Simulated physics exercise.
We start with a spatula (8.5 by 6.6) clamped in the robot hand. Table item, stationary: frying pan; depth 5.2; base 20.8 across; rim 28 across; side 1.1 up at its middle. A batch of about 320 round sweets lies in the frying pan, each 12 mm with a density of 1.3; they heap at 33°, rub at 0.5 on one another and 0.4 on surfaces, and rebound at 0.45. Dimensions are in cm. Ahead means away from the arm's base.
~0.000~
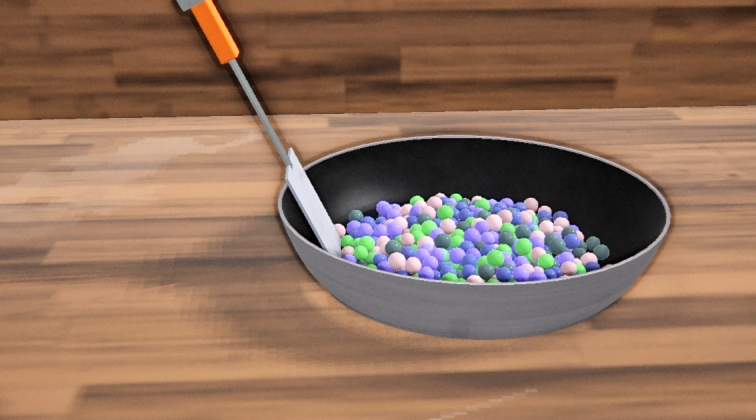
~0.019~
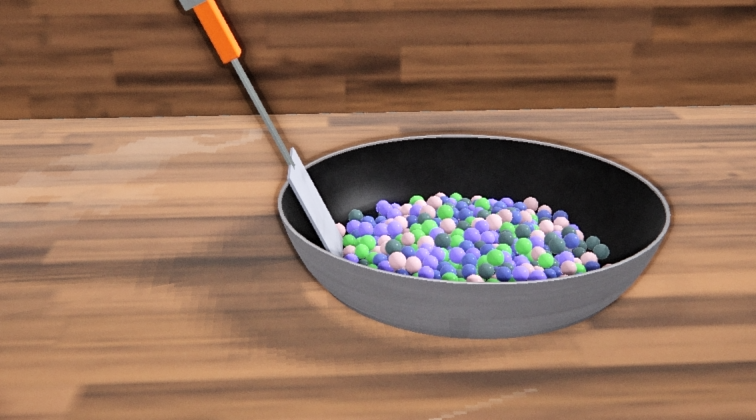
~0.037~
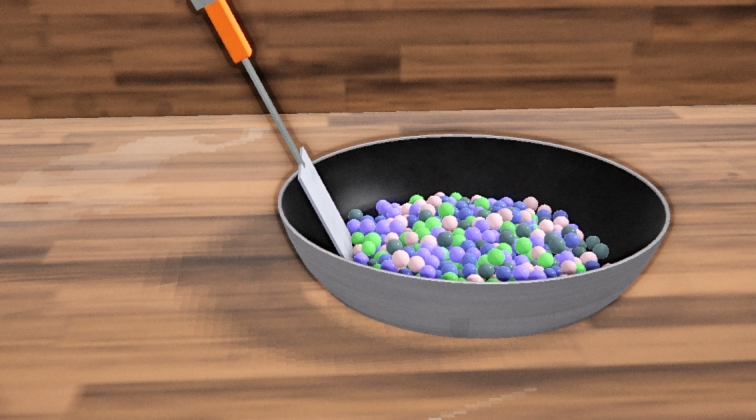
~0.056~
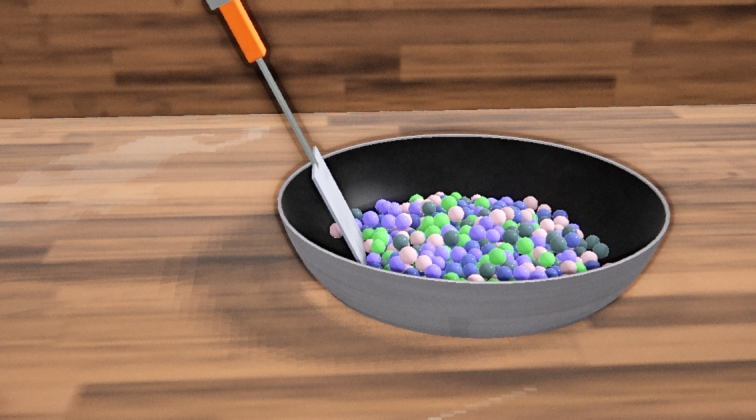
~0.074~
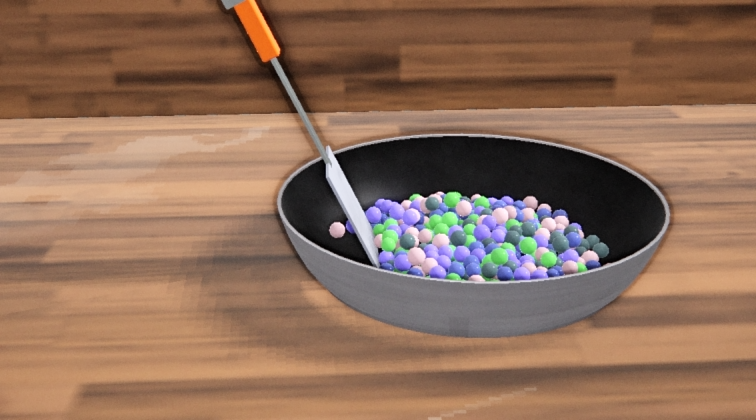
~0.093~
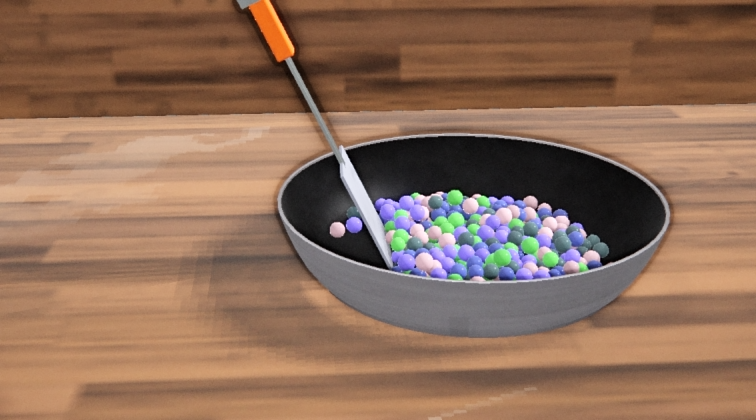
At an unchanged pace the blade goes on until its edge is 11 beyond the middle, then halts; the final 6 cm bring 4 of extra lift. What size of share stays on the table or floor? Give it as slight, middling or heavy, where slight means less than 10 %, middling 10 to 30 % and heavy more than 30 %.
Slight.
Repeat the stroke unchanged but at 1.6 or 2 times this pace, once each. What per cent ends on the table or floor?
First try around 10 %, second try around 15 %.
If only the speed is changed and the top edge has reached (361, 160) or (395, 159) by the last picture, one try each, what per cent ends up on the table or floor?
Respectively, around 10 and 15 per cent.
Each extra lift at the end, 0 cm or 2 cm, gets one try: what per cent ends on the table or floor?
It works out to some 5 per cent for the first setting and some 10 per cent for the second.
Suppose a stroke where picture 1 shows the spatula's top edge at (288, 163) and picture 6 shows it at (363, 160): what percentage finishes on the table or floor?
10 %.
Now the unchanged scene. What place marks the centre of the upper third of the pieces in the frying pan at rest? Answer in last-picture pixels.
It is centred near (576, 233) in the last view.
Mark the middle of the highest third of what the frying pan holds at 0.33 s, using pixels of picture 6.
(572, 222).
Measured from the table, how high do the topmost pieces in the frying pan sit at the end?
Peak at rest, approximately 4.5 centimetres.
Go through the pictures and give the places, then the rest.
Spatula top edge at (288, 163), sloping 65°; upper third of the load around (468, 238), from x 340 to 610, top at y 200; 320 in the frying pan, in the first picture.
Spatula top edge at (290, 162), sloping 65°; upper third of the load around (468, 237), from x 340 to 610, top at y 200, in the second picture.
Spatula top edge at (300, 162), sloping 65°; upper third of the load around (466, 237), from x 335 to 610, top at y 200, in the third picture.
Spatula top edge at (314, 161), sloping 65°; upper third of the load around (467, 236), from x 335 to 610, top at y 200, in the fourth picture.
Spatula top edge at (327, 161), sloping 65°; upper third of the load around (463, 234), from x 335 to 610, top at y 200, in the fifth picture.
Spatula top edge at (341, 160), sloping 65°; upper third of the load around (460, 233), from x 335 to 610, top at y 200; 320 in the frying pan, in the sixth picture.
After 0.21 s, sloping 65°, highest piece 4 above the table; 320 in the frying pan.
After 0.33 s, sloping 65°, highest piece 5 above the table; 320 in the frying pan.
After 0.59 s, sloping 65°, highest piece 8 above the table; 300 in the frying pan, 14 on the table or floor, 6 on the blade or in flight.
After 1.64 s, sloping 65°, highest piece 4 above the table; 300 in the frying pan, 20 on the table or floor.
At rest, 300 in the frying pan, 20 on the table or floor. That is 6 % on the table or floor.
